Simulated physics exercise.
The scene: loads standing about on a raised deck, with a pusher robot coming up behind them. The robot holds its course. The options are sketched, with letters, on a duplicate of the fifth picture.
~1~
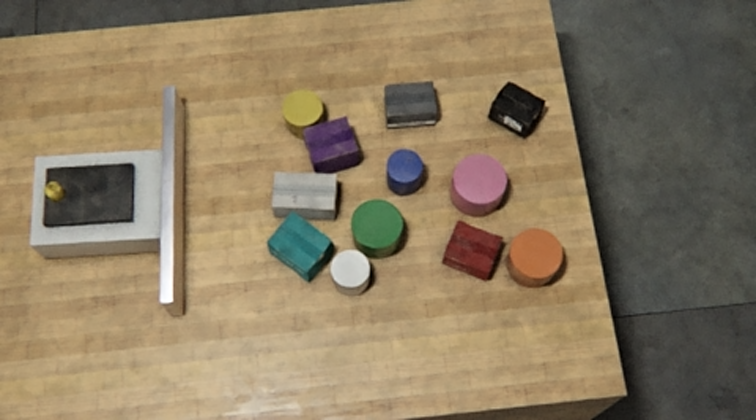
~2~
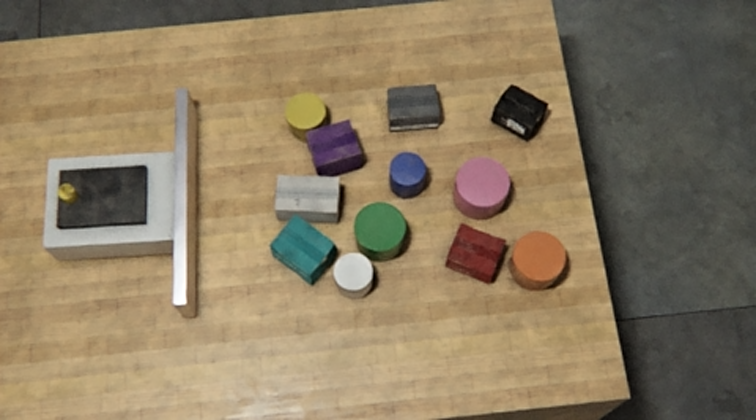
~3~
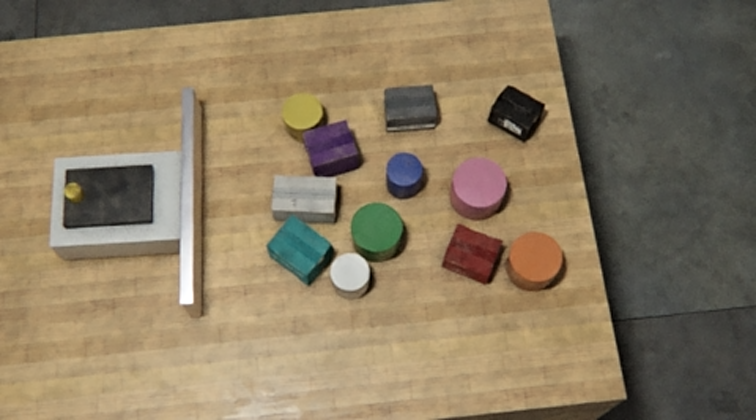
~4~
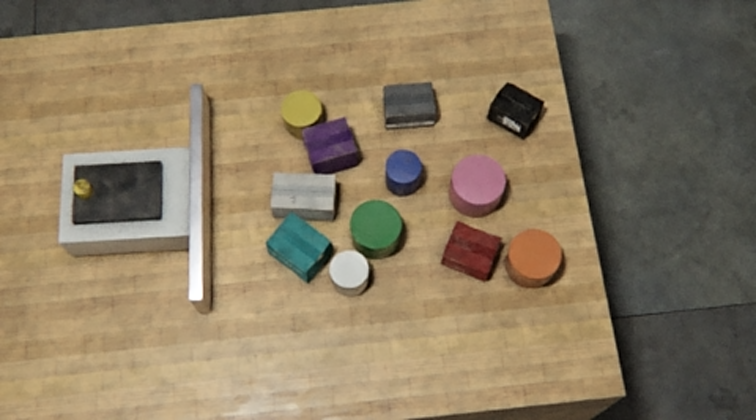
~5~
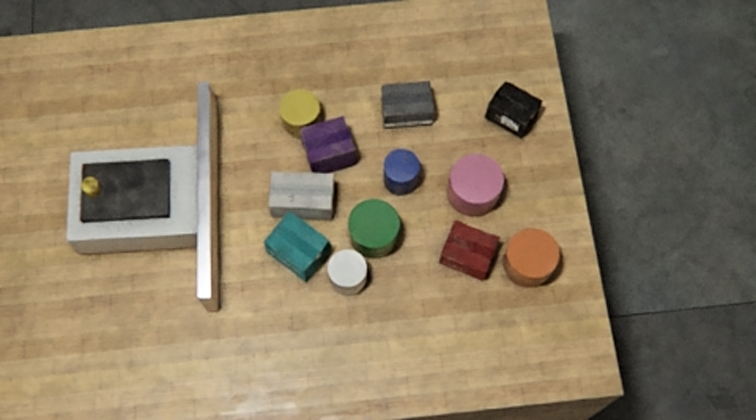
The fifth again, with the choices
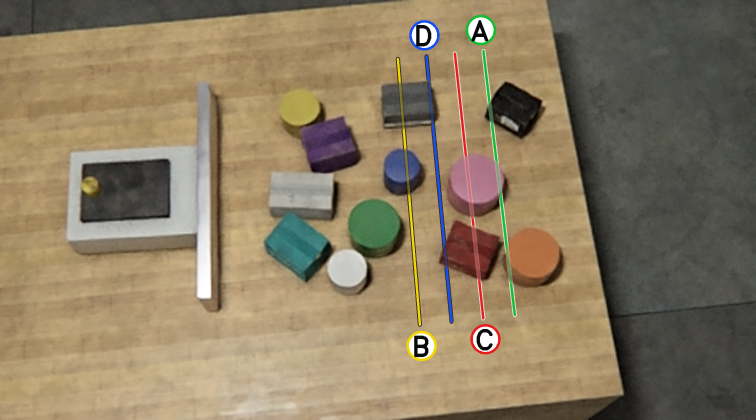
The clip opens on a wooden surface seen from above, with coloured round and blocky objects scattered to the right of a pale pusher robot with a wide, upright front plate. The robot slides a short way rightward, narrowing the gap, while the objects stay in place and remain untouched.
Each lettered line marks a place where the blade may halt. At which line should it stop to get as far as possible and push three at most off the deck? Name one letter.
It can go as far as A.
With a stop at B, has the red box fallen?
No.
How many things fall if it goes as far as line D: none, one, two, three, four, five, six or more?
In all, none.
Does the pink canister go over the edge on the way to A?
Yes.
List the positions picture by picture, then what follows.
In the first frame, blue canister (405, 173); grey box (410, 105); green pail (377, 230).
In the second frame, robot (109, 196); pink canister (481, 189).
In the third frame, robot (116, 195); orange pail (534, 263).
In the fourth frame, robot (125, 192); red box (471, 251).
In the fifth frame, robot (132, 190); white box (302, 196); white pail (348, 273); yellow pail (301, 114).
On the marked copy, A at (498, 176); B at (408, 185); C at (468, 179); D at (438, 182).
Following A. Soon after the start, robot (240, 179); white pail (374, 289); yellow pail (336, 112).
Later, robot (346, 169); black parcel (526, 113); orange pail (551, 271).
In the end, robot (428, 161); pink canister over the edge; orange pail over the edge; two fallen.
As for the rest, B is within the limit but short; C is within the limit but short; D is within the limit but short.
